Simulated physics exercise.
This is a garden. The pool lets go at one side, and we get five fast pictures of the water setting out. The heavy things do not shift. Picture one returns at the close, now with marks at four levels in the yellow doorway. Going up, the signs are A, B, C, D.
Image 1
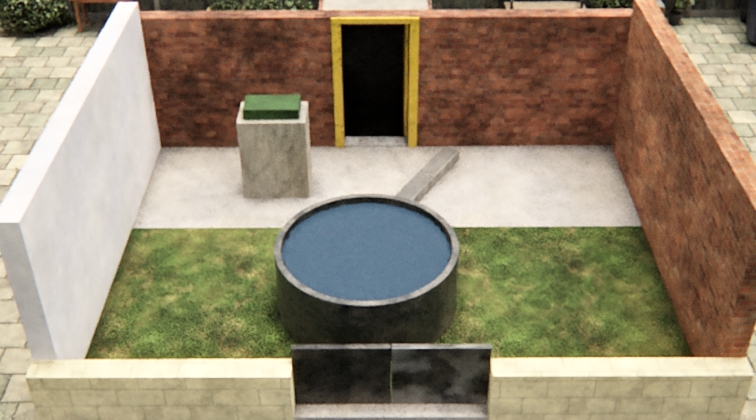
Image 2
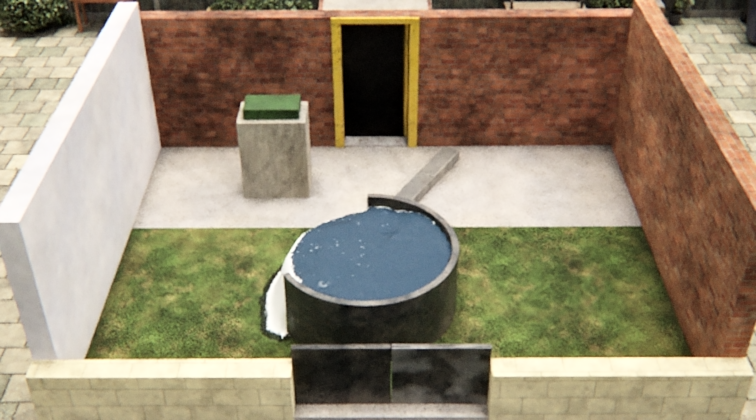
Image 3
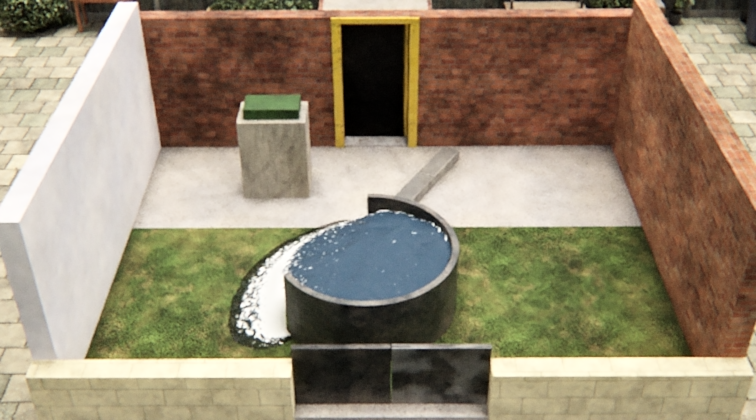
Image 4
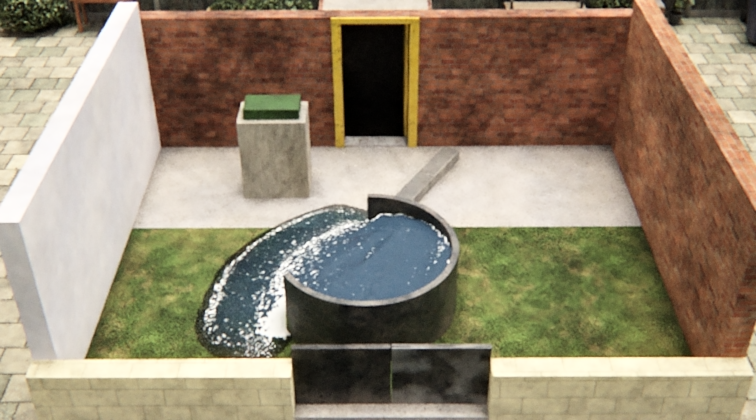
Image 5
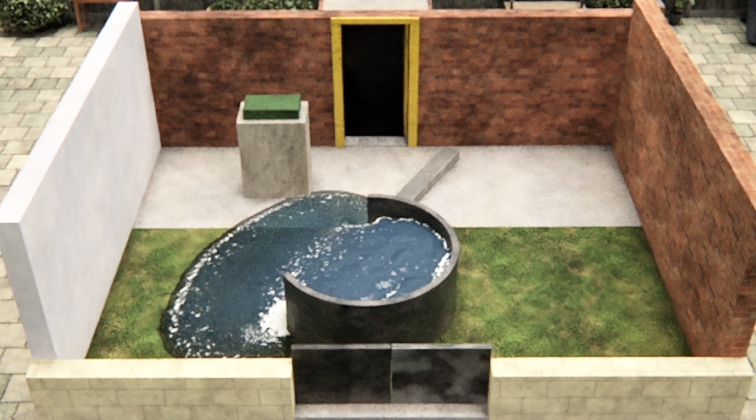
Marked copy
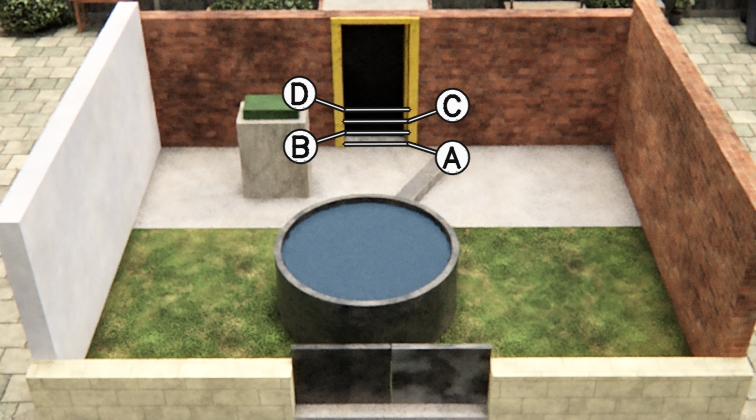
A walled garden is seen from above and in front, the camera still. A round dark pool of blue water stands on the grass before a yellow-framed doorway in a brick wall, with a green-topped stone block at back left, a white wall left and a dark gate in front. The pool's left side opens, and foaming water pours out, spreading leftward across the grass in a widening sheet.
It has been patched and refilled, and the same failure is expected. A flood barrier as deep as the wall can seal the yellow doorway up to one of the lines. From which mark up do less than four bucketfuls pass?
Take B.
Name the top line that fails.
That would be A.
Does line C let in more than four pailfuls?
No, not at all.
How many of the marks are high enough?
Three.
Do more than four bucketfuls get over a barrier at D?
No.
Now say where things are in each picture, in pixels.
The first picture shows water in the pool at rest, its middle at (367, 251); foot of the yellow doorway at (376, 146); shut gate at (391, 355).
In the second picture, 2 % of the ground under water, visible out to (284, 335).
In the third picture, 5 % of the ground under water, visible out to (249, 339).
In the fourth picture, 10 % of the ground under water, visible out to (205, 336).
In the fifth picture, 17 % of the ground under water, visible out to (173, 330).
In white, A at (376, 144); B at (376, 132); C at (376, 121); D at (376, 109); from the bottom up A, B, C, D.
If A is chosen, about 10 bucketfuls get in.
If B is chosen, nothing gets over.
If C is chosen, nothing gets over.
If D is chosen, nothing gets over.
